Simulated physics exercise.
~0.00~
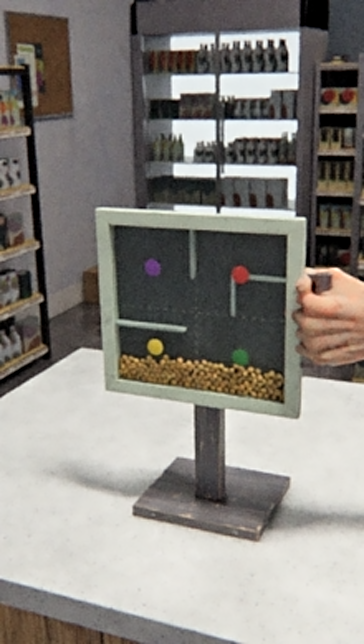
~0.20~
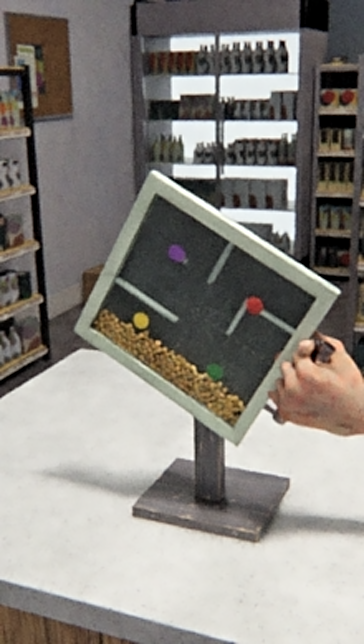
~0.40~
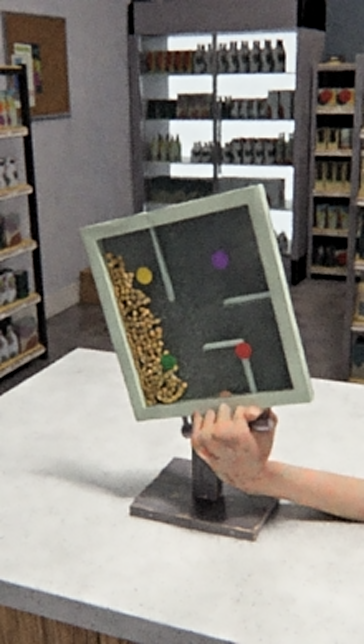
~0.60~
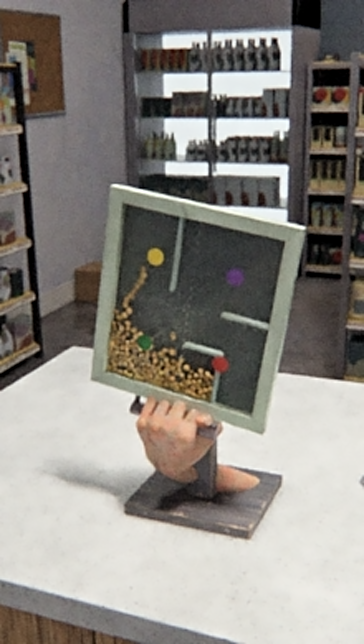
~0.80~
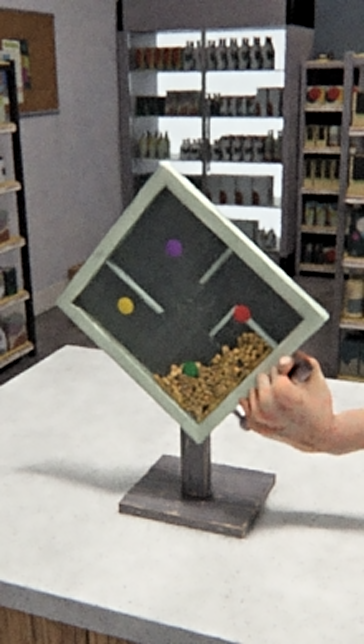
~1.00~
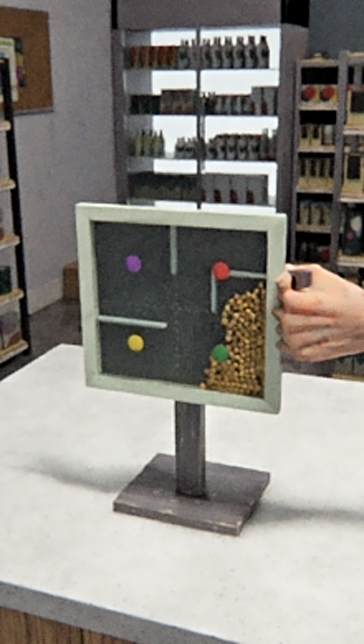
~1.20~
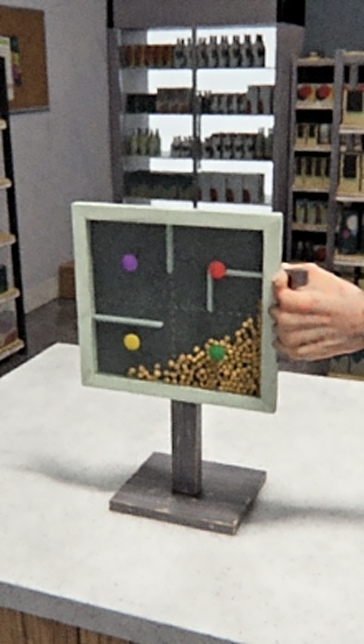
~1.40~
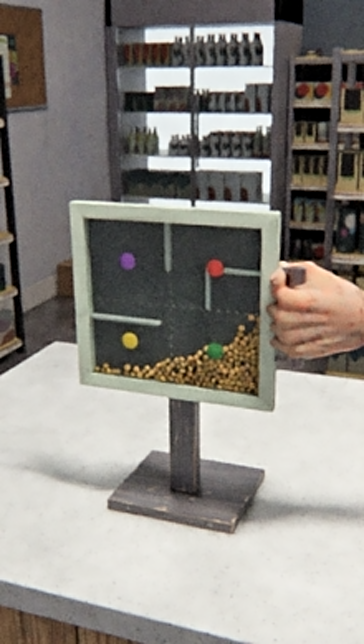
A hand turned a square, see-through case of dried chickpeas clockwise on its stand, spilling them to one side, then swung it back level, and the heap slid down from the right and spread left, deepest around the green dot.
